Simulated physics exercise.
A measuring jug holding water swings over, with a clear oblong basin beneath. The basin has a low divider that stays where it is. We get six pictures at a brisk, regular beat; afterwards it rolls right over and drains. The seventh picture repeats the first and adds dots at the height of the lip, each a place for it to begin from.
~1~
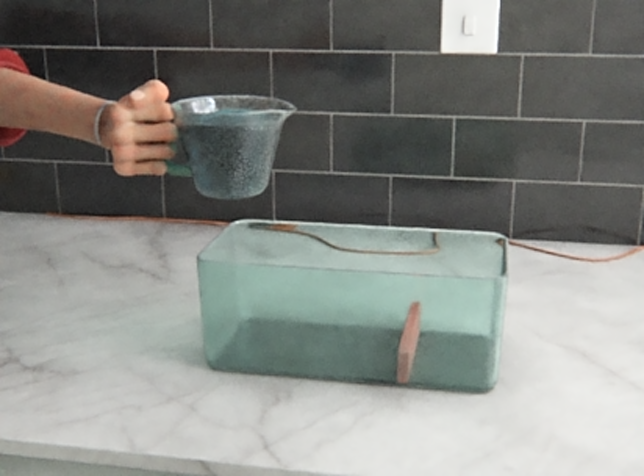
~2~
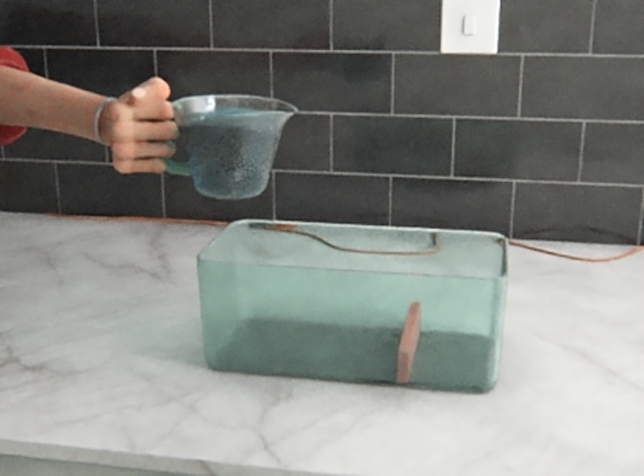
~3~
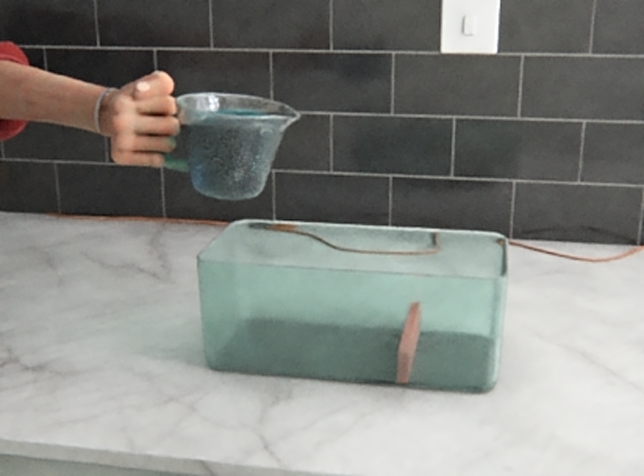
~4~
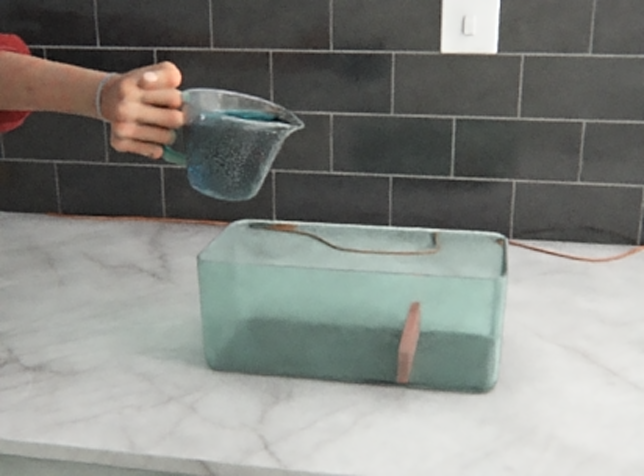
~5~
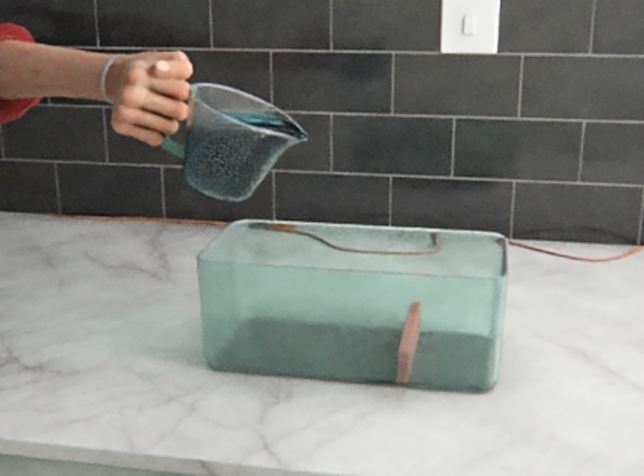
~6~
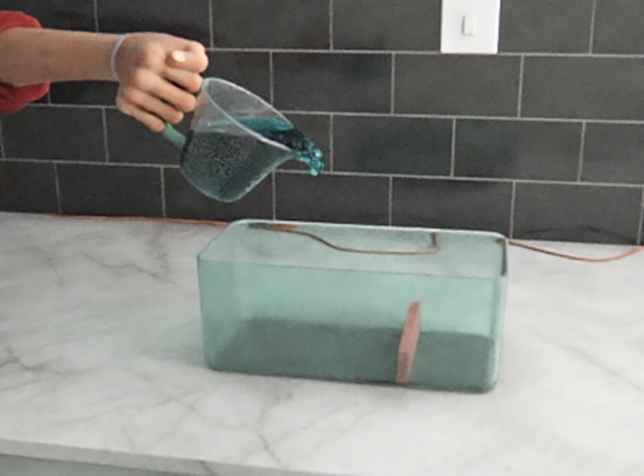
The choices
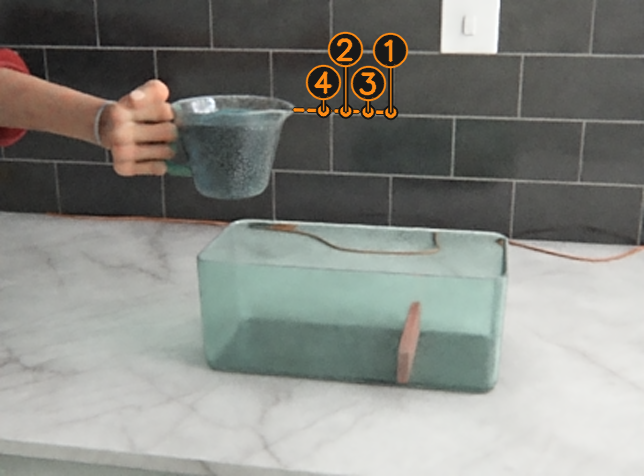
A hand holding a clear jug of bluish water moved slightly right above a clear oblong basin on a marble counter, tilting the jug steadily rightward until some water came over its lip.
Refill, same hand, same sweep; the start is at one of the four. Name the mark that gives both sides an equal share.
3 beats the others.
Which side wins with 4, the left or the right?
More ends on the left.
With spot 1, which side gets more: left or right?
More ends on the right.
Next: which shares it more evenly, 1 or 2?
It is 1.
In orange, 1 at (390, 112); 2 at (345, 111); 3 at (368, 111); 4 at (323, 110).
If 1 is chosen, about 32 % ends left of the wall and 67 % right of it.
If 2 is chosen, about 76 % ends left of the wall and 23 % right of it.
If 3 is chosen, about 52 % ends left of the wall and 48 % right of it.
If 4 is chosen, about 93 % ends left of the wall and 6 % right of it.
